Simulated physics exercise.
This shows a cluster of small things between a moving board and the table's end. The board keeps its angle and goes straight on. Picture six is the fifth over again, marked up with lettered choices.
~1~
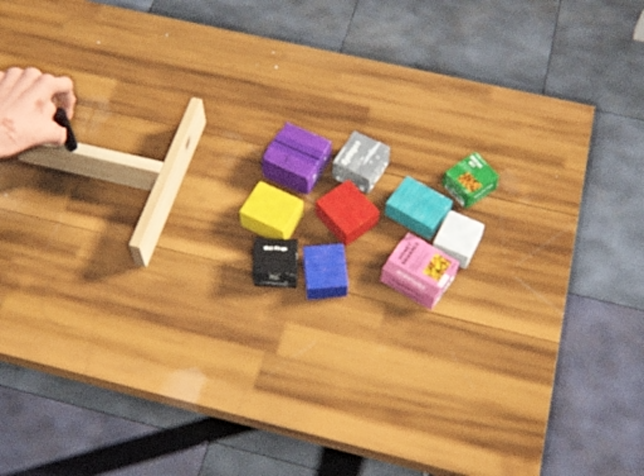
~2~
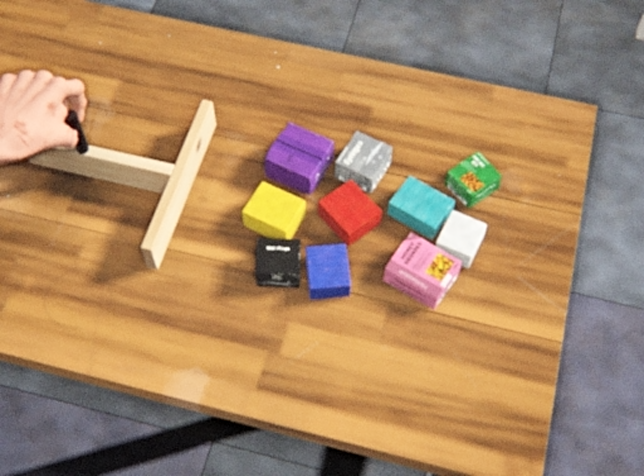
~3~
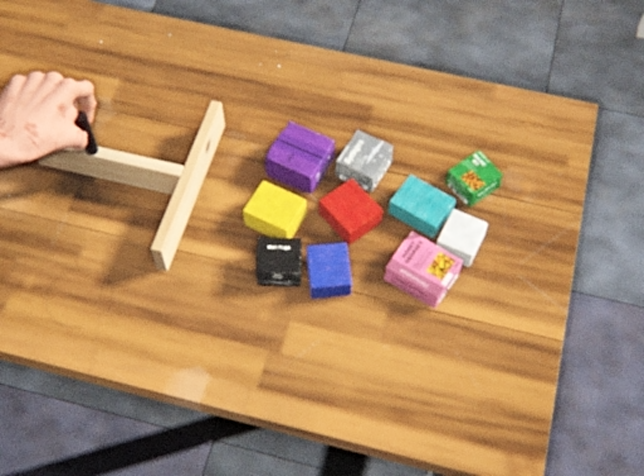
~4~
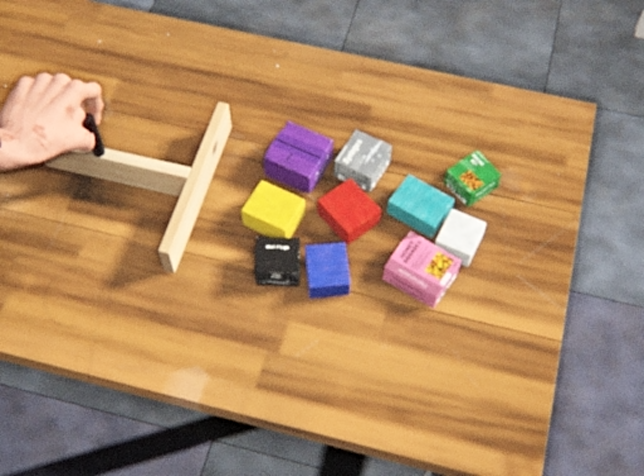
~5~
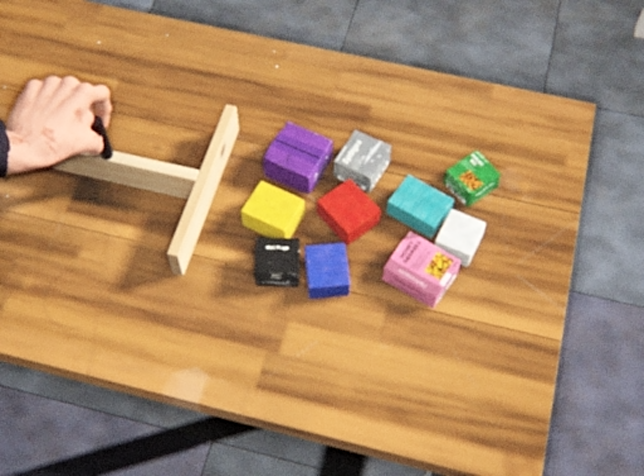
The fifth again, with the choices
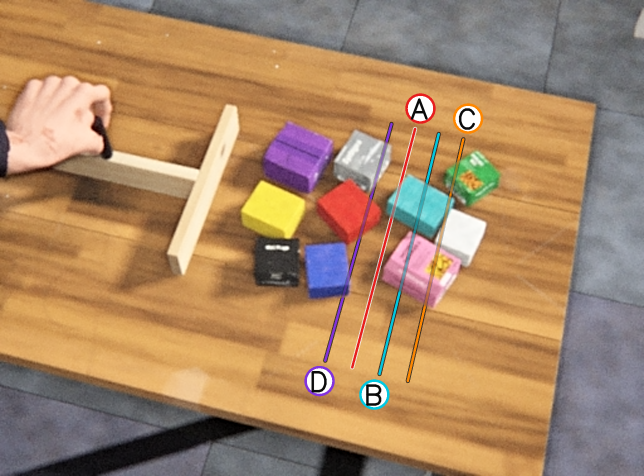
In the video, a hand at the left moves a T-shaped wooden board slightly to the right across a wooden table, toward a cluster of small colorful blocks and boxes, which stay in place with a gap remaining between them.
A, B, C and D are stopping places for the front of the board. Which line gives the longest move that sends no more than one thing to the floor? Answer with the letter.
As far as mark C.
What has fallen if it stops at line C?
The white block.
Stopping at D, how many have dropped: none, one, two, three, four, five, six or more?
The count is none.
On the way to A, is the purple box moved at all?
By then, yes.
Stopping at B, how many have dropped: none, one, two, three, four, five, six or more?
In all, none.
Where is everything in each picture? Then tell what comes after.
The first frame shows yellow block (272, 213); turquoise block (418, 208); black box (275, 263).
The second frame shows board (178, 171); purple box (299, 158).
The third frame shows board (187, 172); pink packet (423, 270).
The fourth frame shows board (195, 174); red block (349, 212).
The fifth frame shows board (203, 177); grey box (363, 161); yellow block (273, 213); turquoise block (420, 207).
On the marked copy, A at (386, 239); B at (411, 245); C at (438, 251); D at (361, 234).
Following C. Soon after the start, board (286, 195); grey box (384, 164); blue block (340, 278).
Later, board (371, 214); white block (528, 261); turquoise block (502, 223).
In the end, board (437, 229); white block over the edge; turquoise block (568, 237); one fallen.
As for the rest, A is within the limit but short; B is within the limit but short; D is within the limit but short.
